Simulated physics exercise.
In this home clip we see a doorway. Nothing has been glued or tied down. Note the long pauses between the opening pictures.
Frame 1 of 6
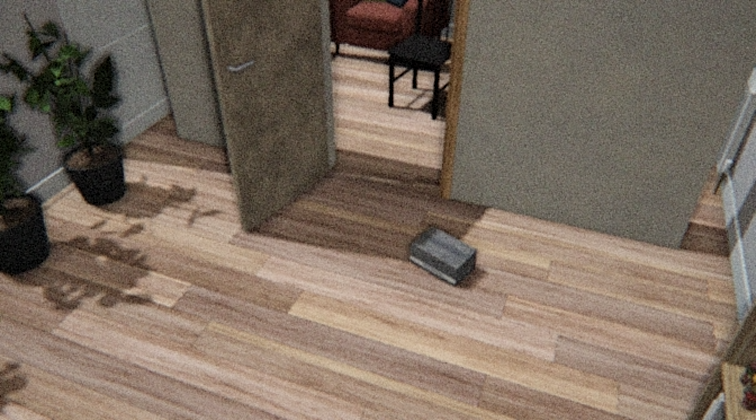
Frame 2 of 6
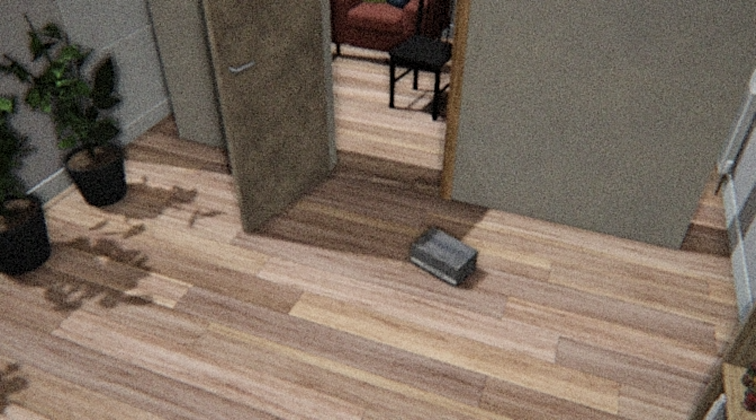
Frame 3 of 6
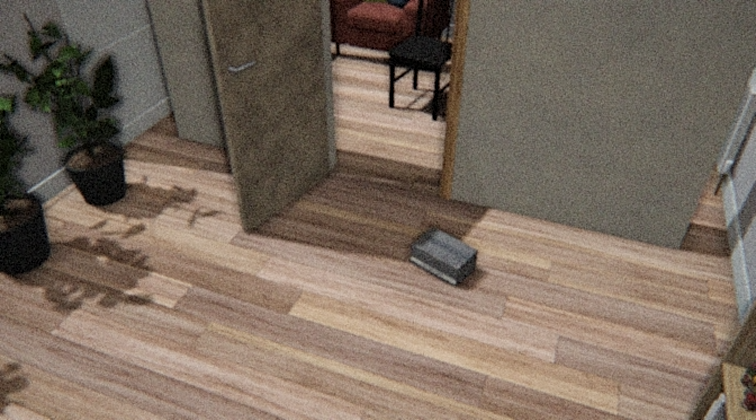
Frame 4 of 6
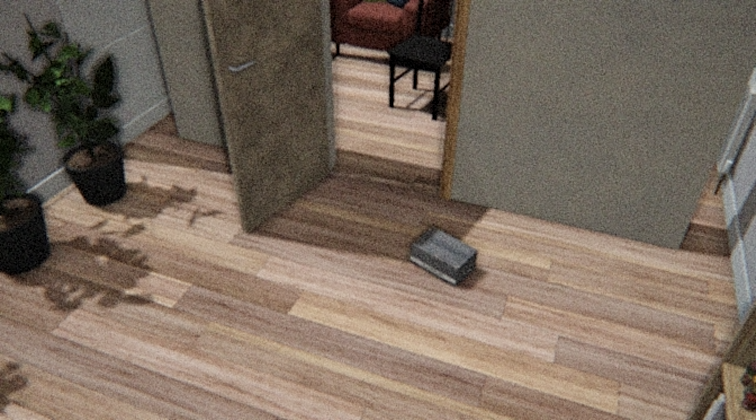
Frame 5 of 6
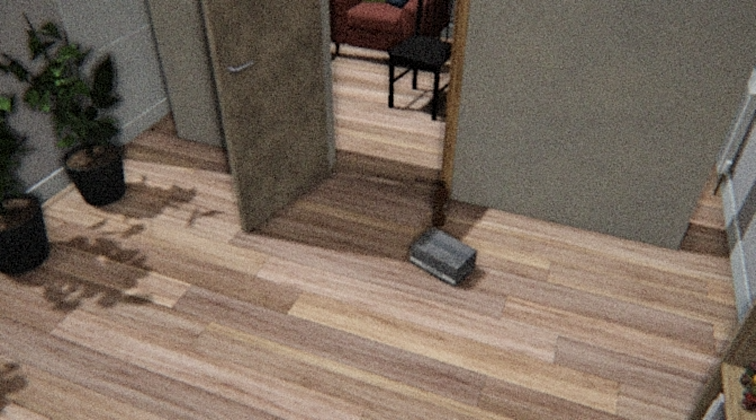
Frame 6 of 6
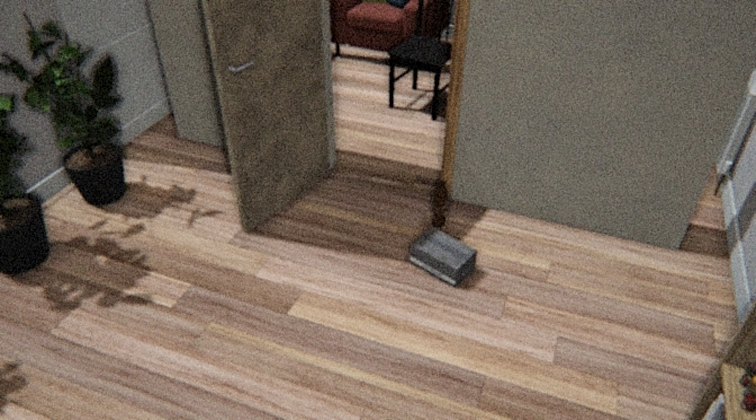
The clip opens on a wide-open door, with a grey parcel lying on the wooden floor and potted plants at the left. For a while nothing moves, and then a small brown bottle appears just behind the parcel, near the right side of the doorway, while the door and parcel stay still.
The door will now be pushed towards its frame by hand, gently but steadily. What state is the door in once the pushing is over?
The door is properly shut.
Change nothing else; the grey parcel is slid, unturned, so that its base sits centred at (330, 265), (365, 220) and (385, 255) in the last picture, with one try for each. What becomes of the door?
The first time it closes all the way, the second time it gets stopped, the third time it closes all the way.
Then, 1.10 s after the last picture, open by 73°.
Then, 2.00 s after the last picture, open by 34°.
At rest, open by 0°; both in place. Seen from the same camera at the end, brown bottle near (440, 204).
